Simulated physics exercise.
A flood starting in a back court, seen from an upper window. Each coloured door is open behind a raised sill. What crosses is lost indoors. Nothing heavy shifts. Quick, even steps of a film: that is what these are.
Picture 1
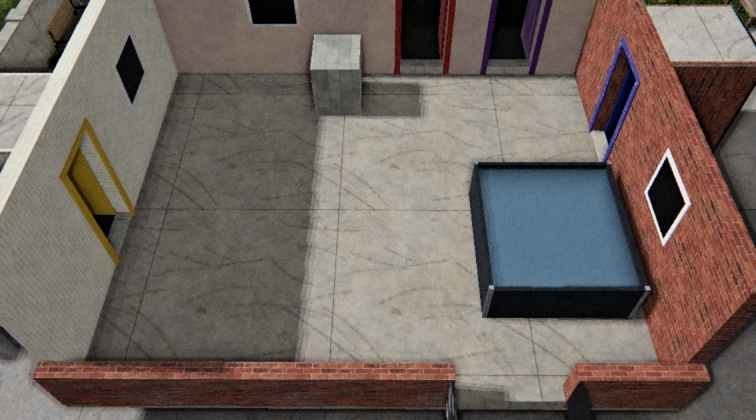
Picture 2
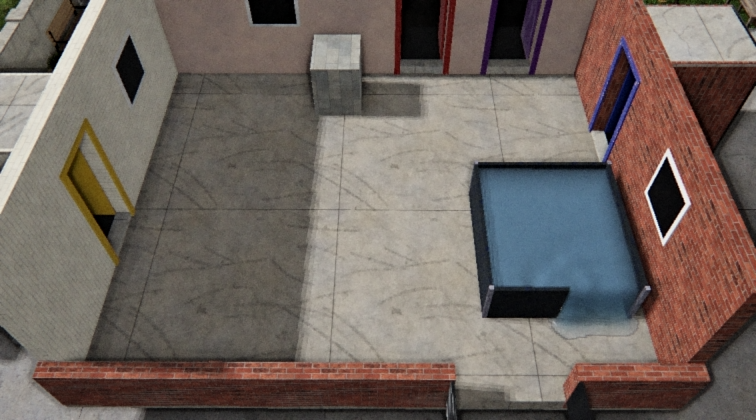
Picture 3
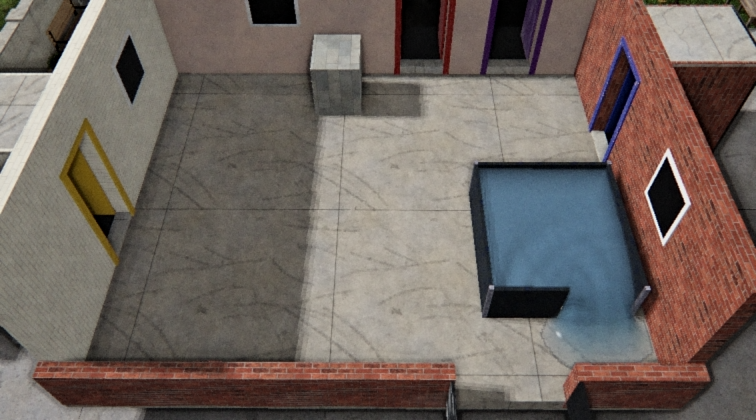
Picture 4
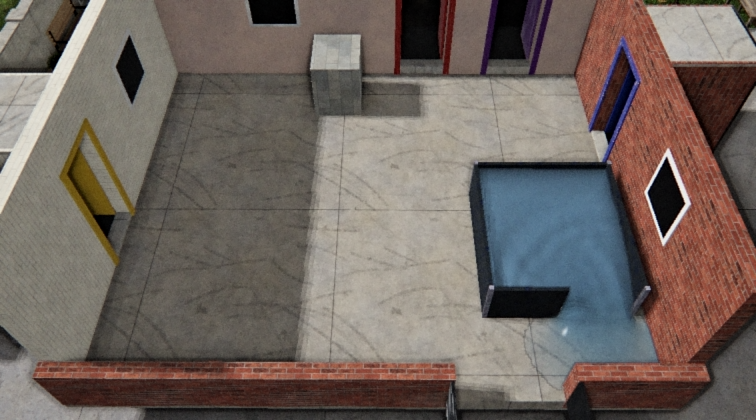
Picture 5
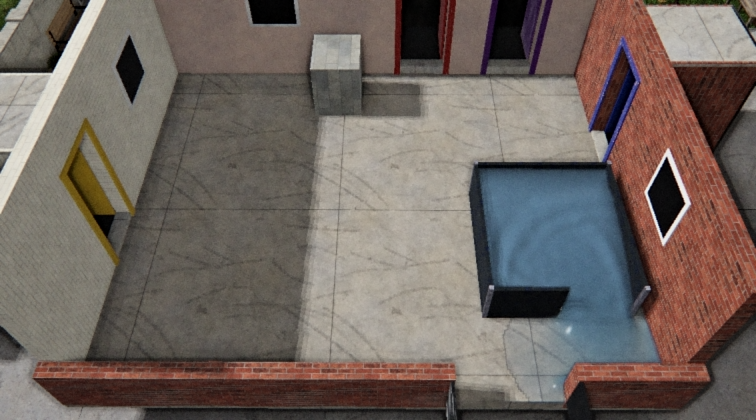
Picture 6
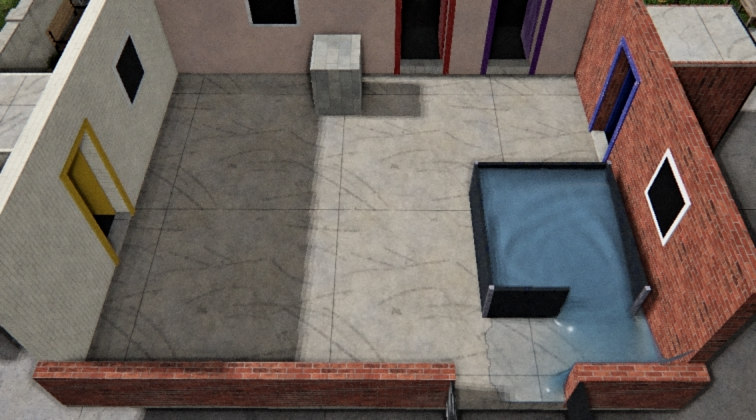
In a walled back court, water pours from a tank's front gap and spreads across the paving.
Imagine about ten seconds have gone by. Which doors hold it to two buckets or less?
My prediction: The yellow door keeps the inflow to two buckets or less. The red door keeps the inflow to two buckets or less. The blue door keeps the inflow to two buckets or less. The purple door keeps the inflow to two buckets or less.
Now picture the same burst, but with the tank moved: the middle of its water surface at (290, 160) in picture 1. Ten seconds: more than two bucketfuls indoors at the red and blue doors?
Red door: Within the limit; blue door: Within the limit.
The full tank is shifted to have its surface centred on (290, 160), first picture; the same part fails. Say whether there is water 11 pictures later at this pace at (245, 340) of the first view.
That patch would be swamped, I'd say.
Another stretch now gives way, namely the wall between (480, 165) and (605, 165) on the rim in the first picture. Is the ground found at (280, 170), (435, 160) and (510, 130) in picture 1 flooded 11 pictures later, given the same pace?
Spot one ends up untouched by the spill, spot two deluged, spot three deluged.
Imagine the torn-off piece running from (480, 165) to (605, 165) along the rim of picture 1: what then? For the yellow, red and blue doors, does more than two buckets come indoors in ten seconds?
Result - yellow: Below the limit; red: Above the limit; blue: Above the limit.
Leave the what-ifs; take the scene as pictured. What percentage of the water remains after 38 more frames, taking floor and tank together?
Estimate: 84 per cent.
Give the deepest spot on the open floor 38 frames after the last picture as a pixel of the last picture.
Estimated pixel: (636, 338).
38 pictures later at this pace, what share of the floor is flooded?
That comes to about 60 per cent.
A moment on, water covers 5 % of the floor; the yellow door not reached, the red door not reached, the blue door not reached, the purple door not reached.
Next, water covers 15 % of the floor; the yellow door not reached, the red door not reached, the blue door wet at the sill, nothing in, the purple door not reached.
Then, water covers 45 % of the floor; the yellow door not reached, the red door not reached, the blue door wet at the sill, nothing in, the purple door wet at the sill, nothing in.
Later, water covers 60 % of the floor; the yellow door under two buckets in, the red door wet at the sill, nothing in, the blue door wet at the sill, nothing in, the purple door wet at the sill, nothing in.
In the end, water covers 85 % of the floor; the yellow door under two buckets in, the red door wet at the sill, nothing in, the blue door under two buckets in, the purple door wet at the sill, nothing in.
